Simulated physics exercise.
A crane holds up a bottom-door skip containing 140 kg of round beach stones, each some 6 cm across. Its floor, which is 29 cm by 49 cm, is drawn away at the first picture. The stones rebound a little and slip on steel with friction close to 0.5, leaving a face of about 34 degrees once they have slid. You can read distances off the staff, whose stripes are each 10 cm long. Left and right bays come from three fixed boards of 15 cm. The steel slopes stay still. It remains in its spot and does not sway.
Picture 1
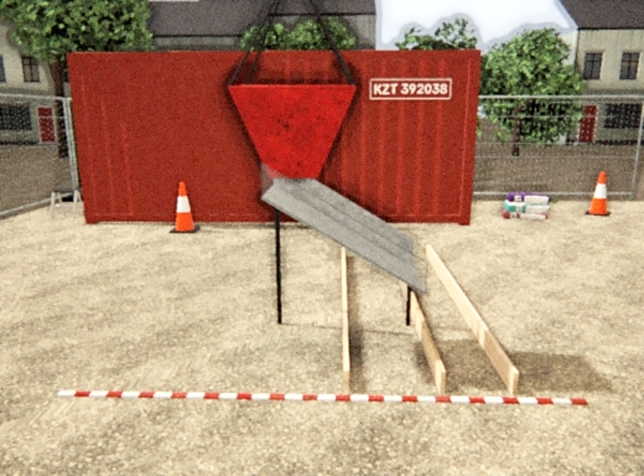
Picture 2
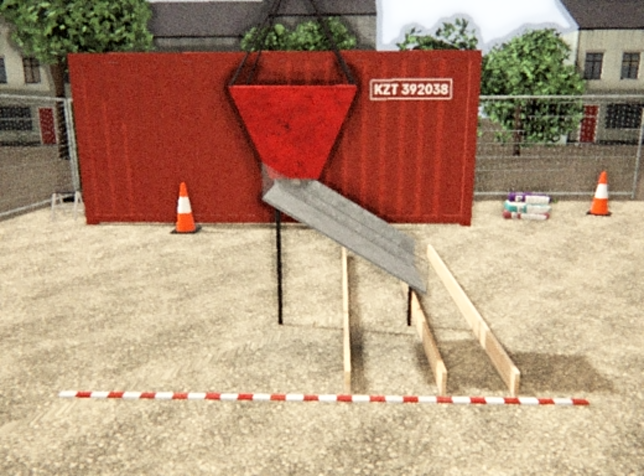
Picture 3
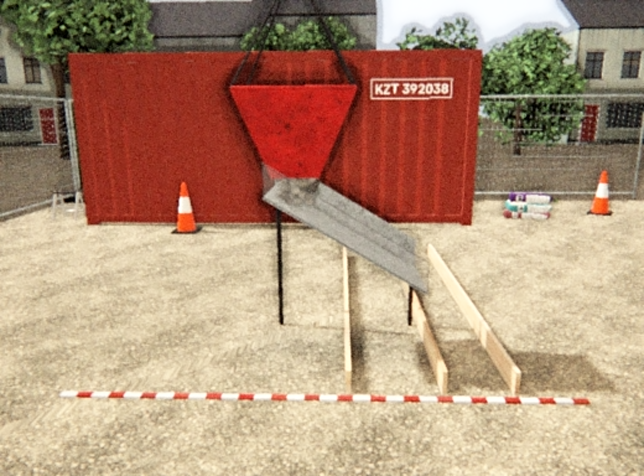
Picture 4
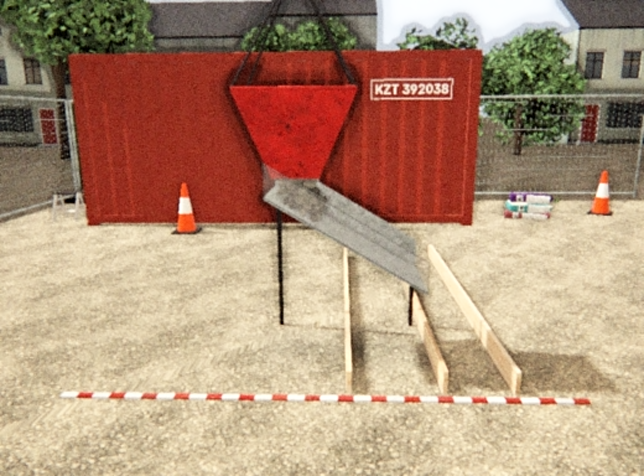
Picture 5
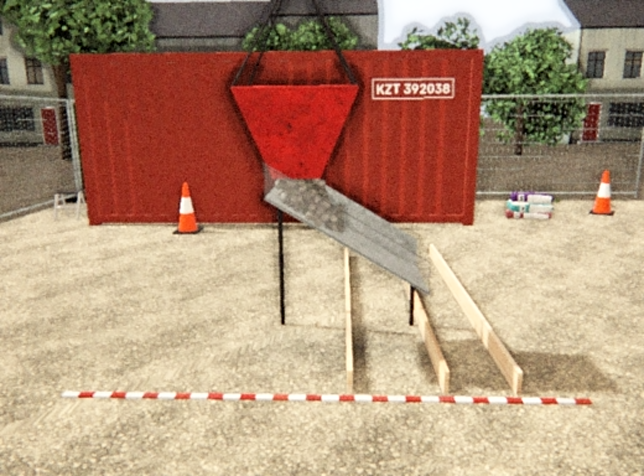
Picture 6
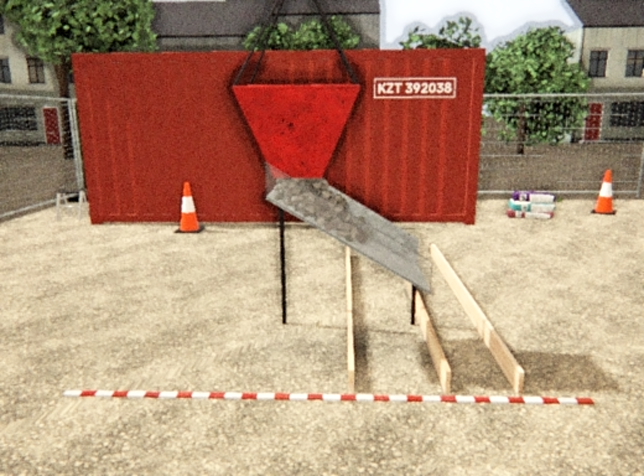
A red skip hangs over a sloping grey chute as grey stones slide onto its top.
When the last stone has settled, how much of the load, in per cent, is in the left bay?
Roughly 0 in every hundred.
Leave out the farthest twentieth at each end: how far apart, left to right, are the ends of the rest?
Roughly 100 cm.
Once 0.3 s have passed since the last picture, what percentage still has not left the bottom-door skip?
It still holds around 30 per cent.
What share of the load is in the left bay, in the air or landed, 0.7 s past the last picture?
I'd put it near 5 per cent.
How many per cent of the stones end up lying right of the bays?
About 35 percent of the load.
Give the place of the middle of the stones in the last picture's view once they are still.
I'd point to somewhere near (481, 348).
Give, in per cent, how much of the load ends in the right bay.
65 %.
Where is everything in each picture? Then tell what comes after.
In the first picture, the outlet is at (293, 170); nothing has dropped yet.
In the second picture, the outlet is at (294, 170); 4 % is out.
In the third picture, the outlet is at (295, 170); 12 % is out, the lowest stones still above the boards at (296, 199), 113 cm up.
In the fourth picture, the outlet is at (295, 171); 21 % is out, the lowest stones still above the boards at (316, 213), 103 cm up.
In the fifth picture, the outlet is at (296, 170); 34 % is out, the lowest stones still above the boards at (336, 223), 95 cm up.
In the sixth picture, the outlet is at (298, 170); 42 % is out, the lowest stones still above the boards at (362, 235), 86 cm up.
Then, 0.3 s after the last picture, 29 % in the bottom-door skip, 67 % on the steel, 1 % falling or lying in the left bay, 2 % falling or lying in the right bay; the stones farthest right are at (449, 292).
Then, 0.7 s after the last picture, 0 % in the bottom-door skip, 66 % on the steel, 3 % falling or lying in the left bay, 27 % falling or lying in the right bay, 4 % falling or lying right of the bays; the stones farthest right are at (537, 345).
Then, 1.3 s after the last picture, 0 % in the bottom-door skip, 18 % on the steel, 3 % falling or lying in the left bay, 58 % falling or lying in the right bay, 21 % falling or lying right of the bays; the stones farthest right are at (620, 350).
Then, 2.2 s after the last picture, 0 % in the bottom-door skip, 63 % falling or lying in the right bay, 37 % falling or lying right of the bays; the stones farthest right are at (643, 346).
Then, 4.1 s after the last picture, 0 % in the bottom-door skip, 63 % in the right bay, 37 % right of the bays.
